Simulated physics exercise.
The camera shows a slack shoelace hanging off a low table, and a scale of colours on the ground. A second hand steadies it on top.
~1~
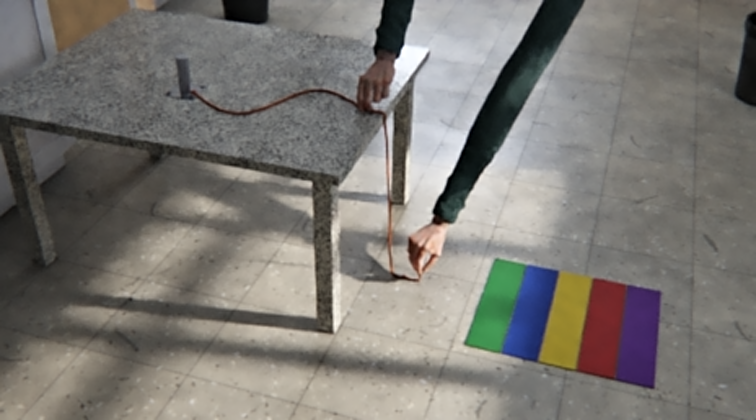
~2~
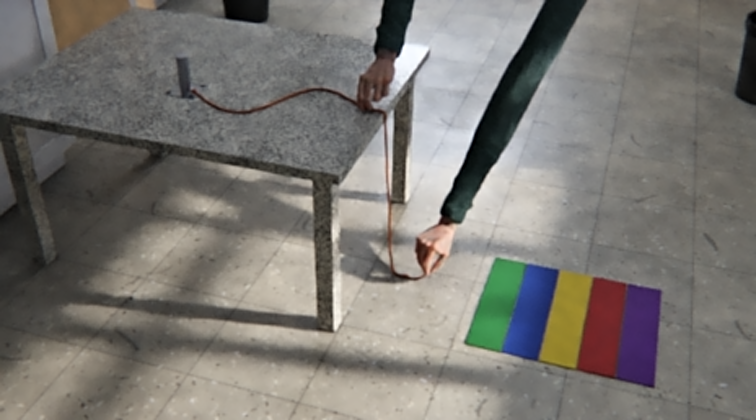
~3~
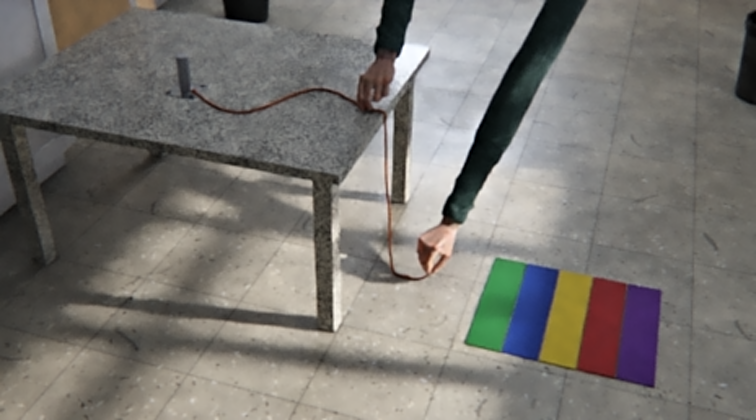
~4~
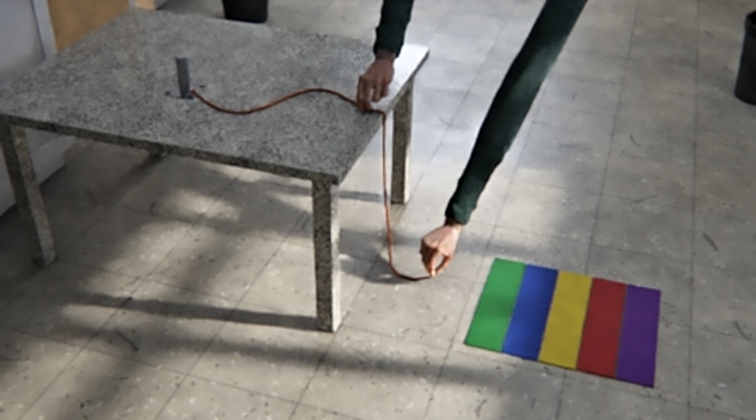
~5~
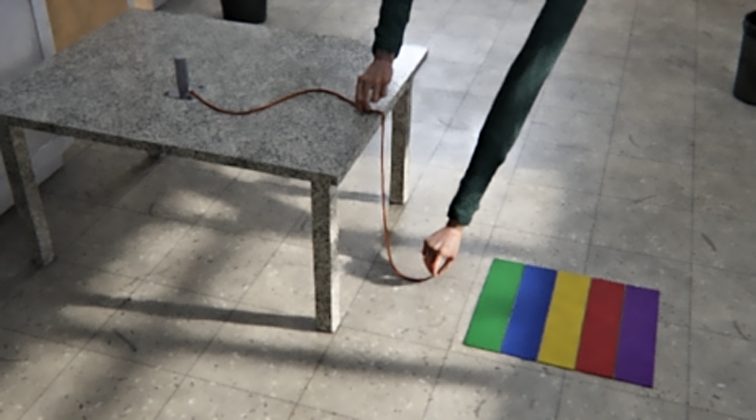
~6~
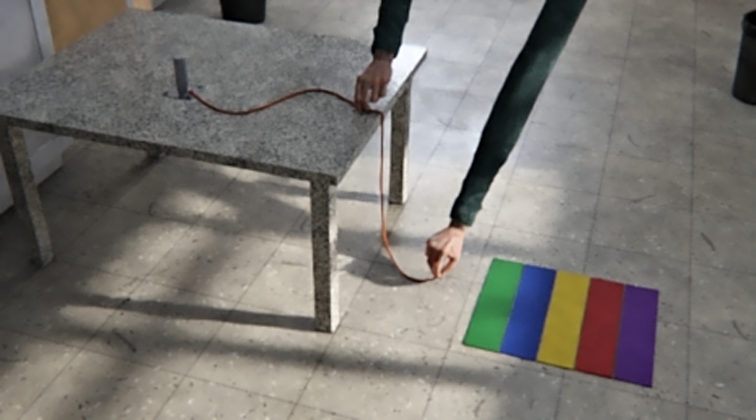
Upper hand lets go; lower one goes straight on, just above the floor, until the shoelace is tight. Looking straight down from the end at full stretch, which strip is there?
The red strip is there.
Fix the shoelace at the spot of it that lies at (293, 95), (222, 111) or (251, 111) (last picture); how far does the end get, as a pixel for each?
Expect roughly (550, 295) for the first, (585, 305) for the second and (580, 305) for the third.
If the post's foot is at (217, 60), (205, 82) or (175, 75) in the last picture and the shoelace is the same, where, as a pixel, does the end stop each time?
Try by try: (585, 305), (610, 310) and (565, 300).
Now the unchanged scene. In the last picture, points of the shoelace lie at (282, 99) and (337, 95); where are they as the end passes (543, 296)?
About (312, 104) for the first point; the other lies about (376, 114).
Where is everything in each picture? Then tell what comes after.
In the first frame, end (422, 271); green (488, 331); blue (524, 340); yellow (561, 348); red (599, 356); purple (637, 365).
In the second frame, end (430, 271); shoelace through (211, 104) (274, 103) (340, 94) (386, 129) (388, 194) (391, 256).
In the third frame, end (432, 272).
In the fourth frame, end (435, 273); shoelace through (211, 104) (273, 104) (340, 95) (384, 129) (385, 194) (390, 257).
In the fifth frame, end (437, 274).
In the sixth frame, end (440, 275); shoelace through (209, 105) (271, 104) (338, 95) (382, 129) (382, 194) (392, 257).
Soon after, end near (543, 296); over blue.
Then, end near (579, 303); over yellow.
At full stretch, end near (601, 308); over red. It gets as far as the red strip.
